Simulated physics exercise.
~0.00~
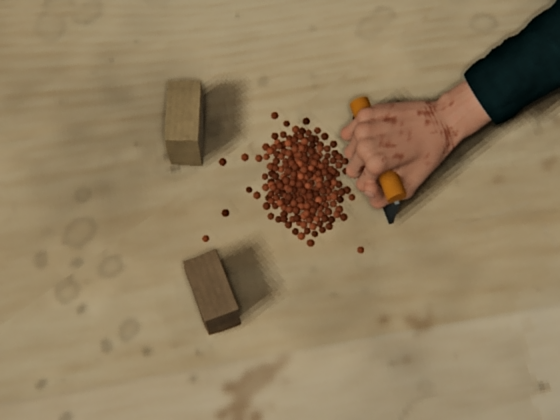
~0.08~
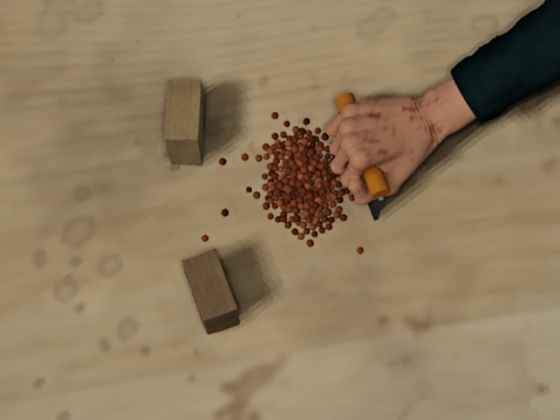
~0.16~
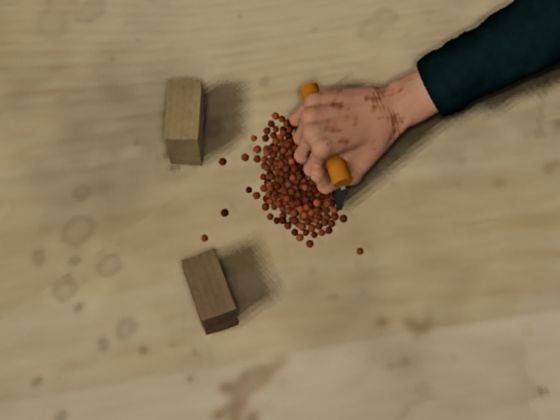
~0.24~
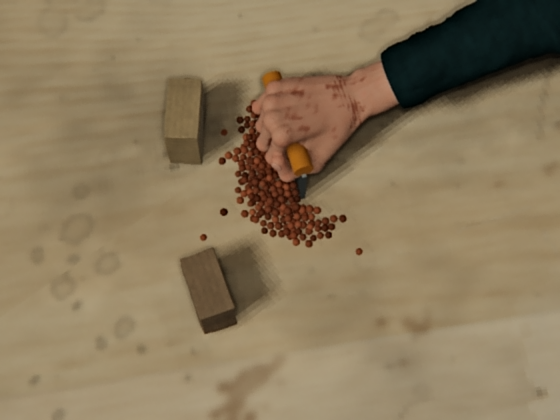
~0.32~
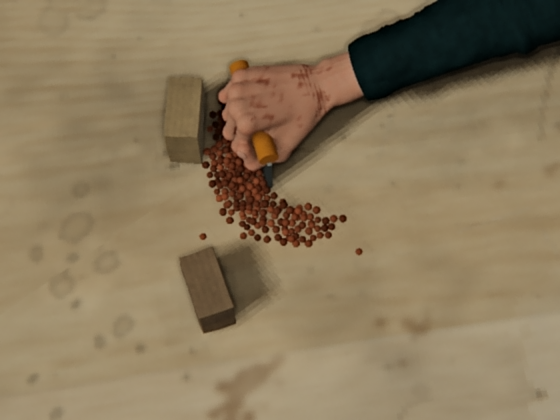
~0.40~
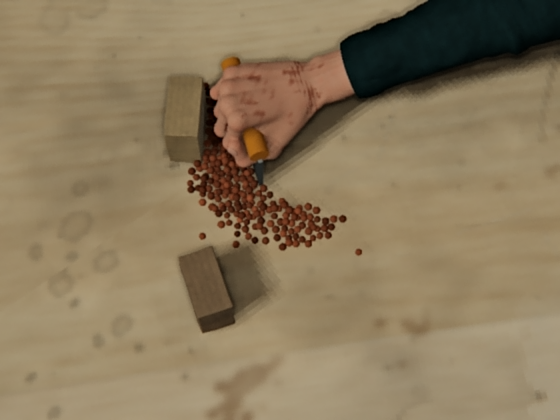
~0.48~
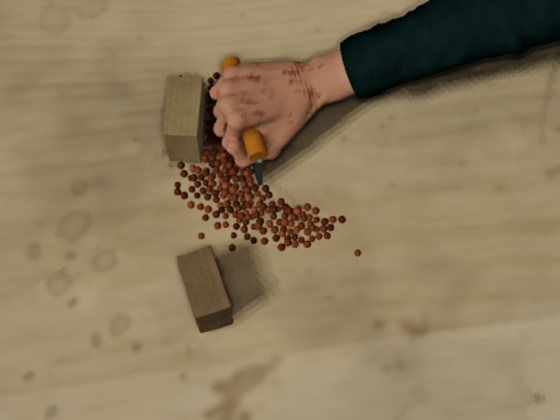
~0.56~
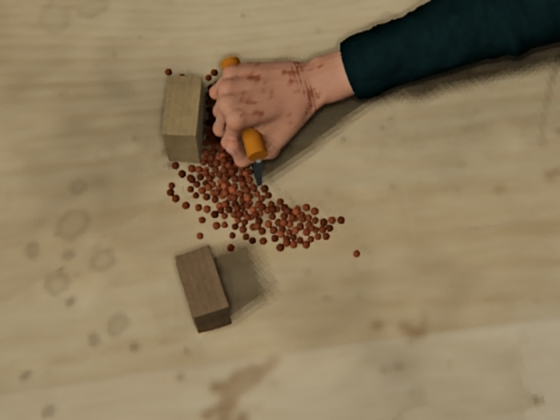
On a pale wooden surface, a hand gripping an orange-handled scraper pushed a pile of small reddish-brown pellets left toward two blocks, then stopped against the upper one, leaving most pellets strewn before the blocks while a few slipped around its far side.
